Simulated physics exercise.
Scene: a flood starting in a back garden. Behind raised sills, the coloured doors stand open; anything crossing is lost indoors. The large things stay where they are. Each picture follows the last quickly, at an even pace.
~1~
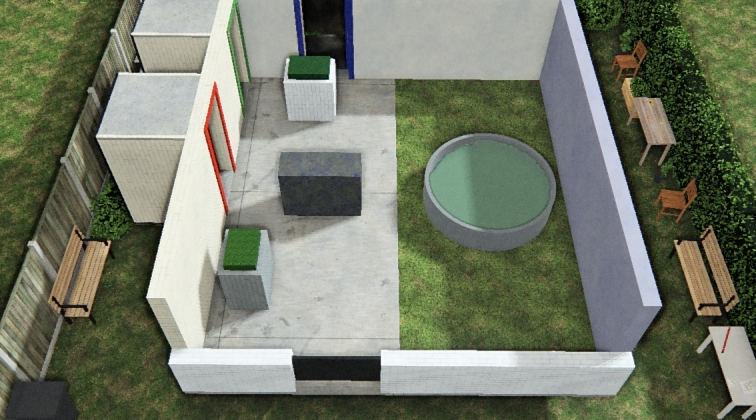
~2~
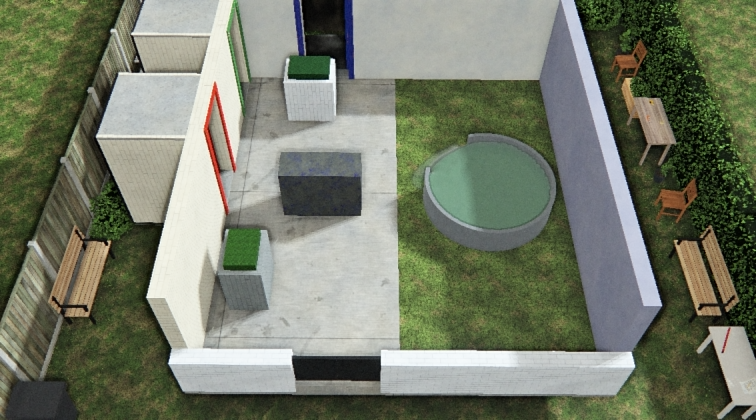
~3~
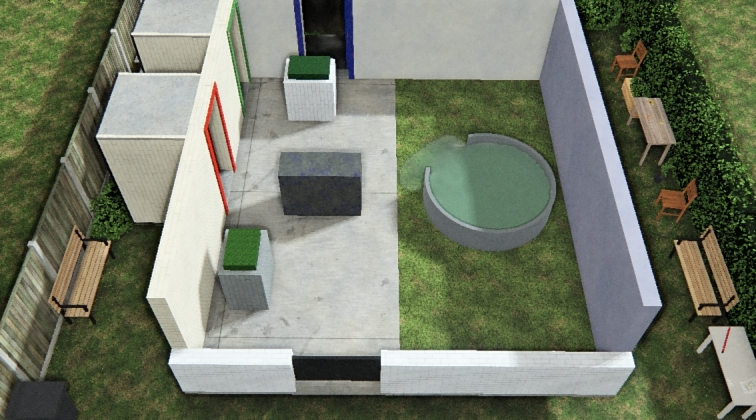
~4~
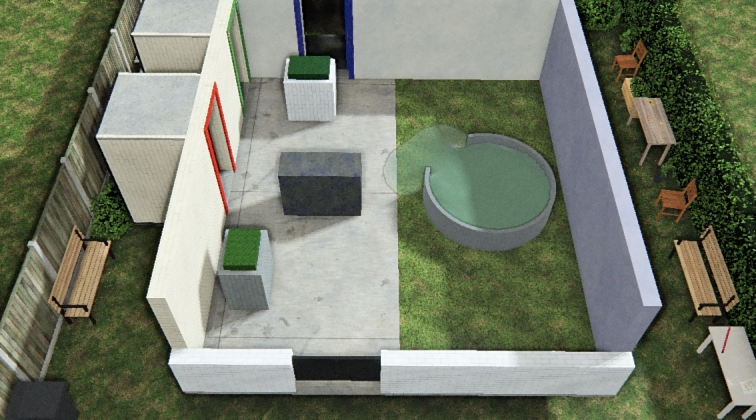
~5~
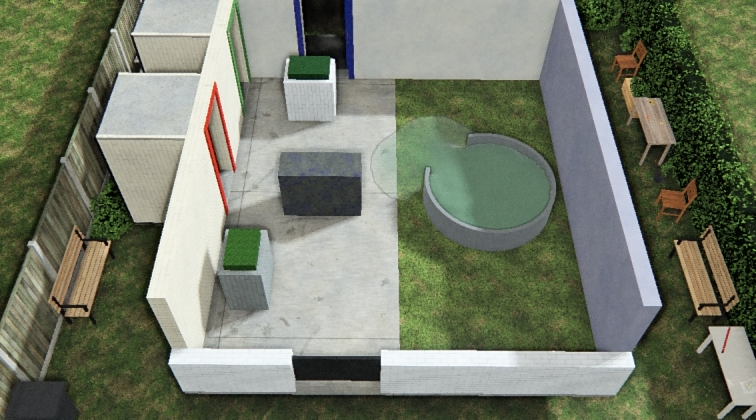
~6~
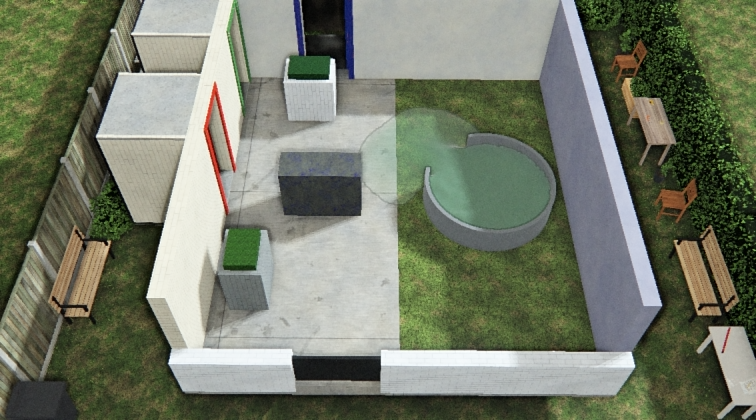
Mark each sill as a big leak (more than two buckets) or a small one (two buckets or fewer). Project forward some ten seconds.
Green door: Big; blue door: Big; red door: Small.
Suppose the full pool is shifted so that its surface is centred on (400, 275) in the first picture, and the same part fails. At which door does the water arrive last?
It is the door marked blue.
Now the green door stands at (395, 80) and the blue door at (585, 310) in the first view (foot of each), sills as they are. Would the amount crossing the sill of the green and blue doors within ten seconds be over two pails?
After the change, the green door overshoots, while the blue door falls short.
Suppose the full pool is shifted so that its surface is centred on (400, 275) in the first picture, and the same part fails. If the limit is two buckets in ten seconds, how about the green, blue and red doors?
My reading: Green door exceeds the threshold, blue door falls short, red door exceeds the threshold.
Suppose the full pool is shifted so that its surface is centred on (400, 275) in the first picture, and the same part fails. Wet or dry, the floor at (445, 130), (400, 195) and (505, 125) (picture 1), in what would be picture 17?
Point by point: Still bare; swamped; still bare.
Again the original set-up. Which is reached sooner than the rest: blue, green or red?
I say the blue one.
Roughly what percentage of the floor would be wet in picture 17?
Around 30 percent.
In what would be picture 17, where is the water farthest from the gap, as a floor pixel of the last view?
The flood front should get to about (245, 115).
A moment on, water covers 20 % of the floor; the green door not reached, the blue door not reached, the red door not reached.
Next, water covers 30 % of the floor; the green door not reached, the blue door under two buckets in, the red door not reached.
Then, water covers 40 % of the floor; the green door under two buckets in, the blue door over two buckets in, the red door wet at the sill, nothing in.
Later, water covers 55 % of the floor; the green door over two buckets in, the blue door over two buckets in, the red door wet at the sill, nothing in.
In the end, water covers 75 % of the floor; the green door over two buckets in, the blue door far over two buckets in, the red door wet at the sill, nothing in.
